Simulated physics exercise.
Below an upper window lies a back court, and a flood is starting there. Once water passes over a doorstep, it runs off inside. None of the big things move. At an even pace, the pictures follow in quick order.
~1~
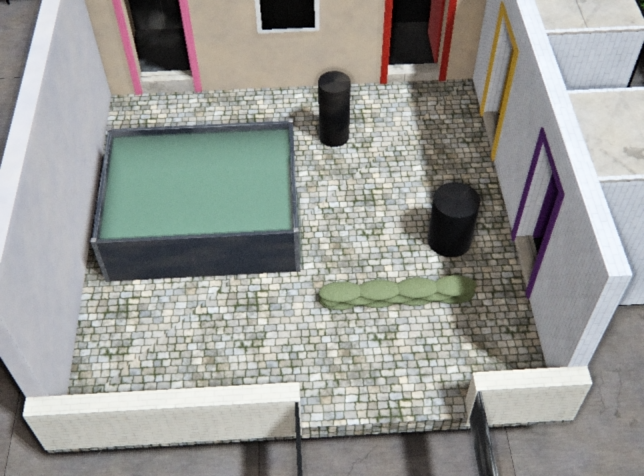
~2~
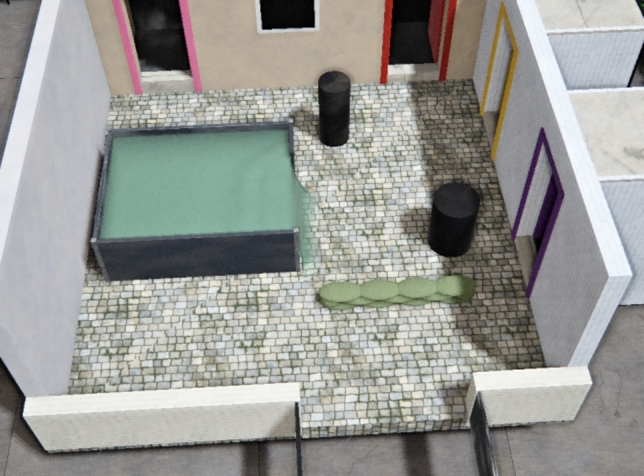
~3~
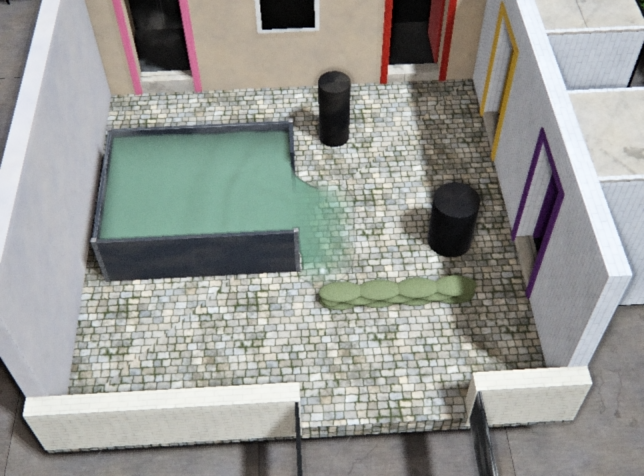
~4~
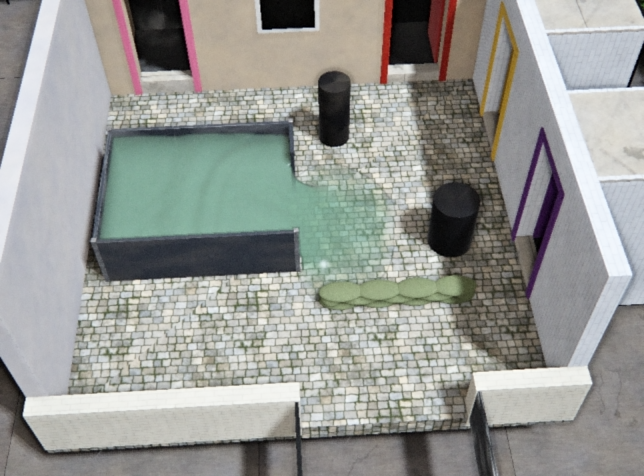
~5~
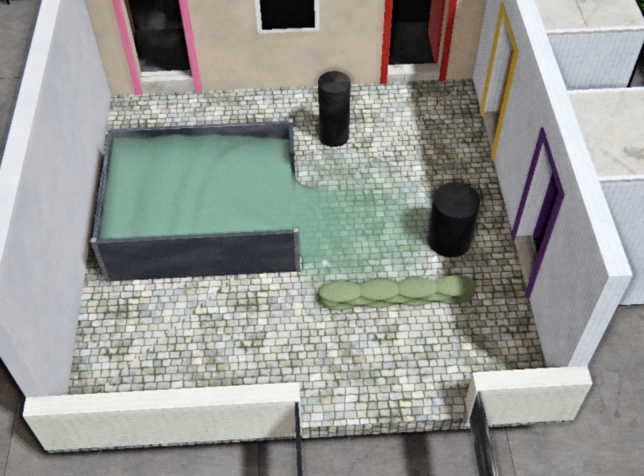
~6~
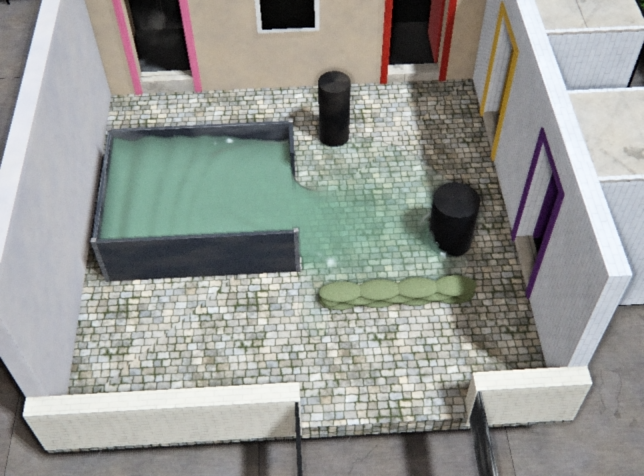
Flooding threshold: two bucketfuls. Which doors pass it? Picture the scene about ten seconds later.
The red door passes it; the yellow door passes it; the purple door passes it; the pink door does not pass it.
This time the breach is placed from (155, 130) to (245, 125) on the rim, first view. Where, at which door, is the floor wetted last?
The purple-painted one.
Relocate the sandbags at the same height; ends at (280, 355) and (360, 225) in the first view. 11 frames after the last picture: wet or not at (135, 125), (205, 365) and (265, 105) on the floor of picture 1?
Results in turn: Unreached, then reached, then unreached.
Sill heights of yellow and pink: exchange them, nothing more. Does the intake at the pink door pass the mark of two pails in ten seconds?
Pink: Above the limit.
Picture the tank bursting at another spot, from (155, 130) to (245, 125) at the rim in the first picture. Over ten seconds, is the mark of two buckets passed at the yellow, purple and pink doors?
Result - yellow door: Beyond the limit; purple door: Within bounds; pink door: Beyond the limit.
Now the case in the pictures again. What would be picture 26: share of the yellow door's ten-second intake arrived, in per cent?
Estimate: Roughly 45 %.
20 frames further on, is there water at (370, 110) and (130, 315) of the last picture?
First spot soaked, second spot spared.
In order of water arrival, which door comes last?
Result: The door marked pink.
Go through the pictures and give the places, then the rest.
In the first picture, the open tank at (199, 182) is whole and still.
In the second picture, the front is at (312, 270), out from the gap at (293, 215).
In the third picture, the front is at (334, 276), out from the gap at (294, 218).
In the fourth picture, water pours out at (294, 220) and has run to (387, 203).
In the fifth picture, the front is at (431, 210), out from the gap at (294, 220).
In the sixth picture, the front is at a hidden place, out from the gap at (294, 220).
A moment on, water covers 30 % of the floor; the red door not reached, the yellow door wet at the sill, nothing in, the purple door over two buckets in, the pink door not reached.
Next, water covers 35 % of the floor; the red door wet at the sill, nothing in, the yellow door over two buckets in, the purple door far over two buckets in, the pink door not reached.
Then, water covers 55 % of the floor; the red door under two buckets in, the yellow door far over two buckets in, the purple door far over two buckets in, the pink door not reached.
Later, water covers 95 % of the floor; the red door far over two buckets in, the yellow door far over two buckets in, the purple door far over two buckets in, the pink door wet at the sill, nothing in.
In the end, water covers 95 % of the floor; the red door far over two buckets in, the yellow door far over two buckets in, the purple door far over two buckets in, the pink door wet at the sill, nothing in.
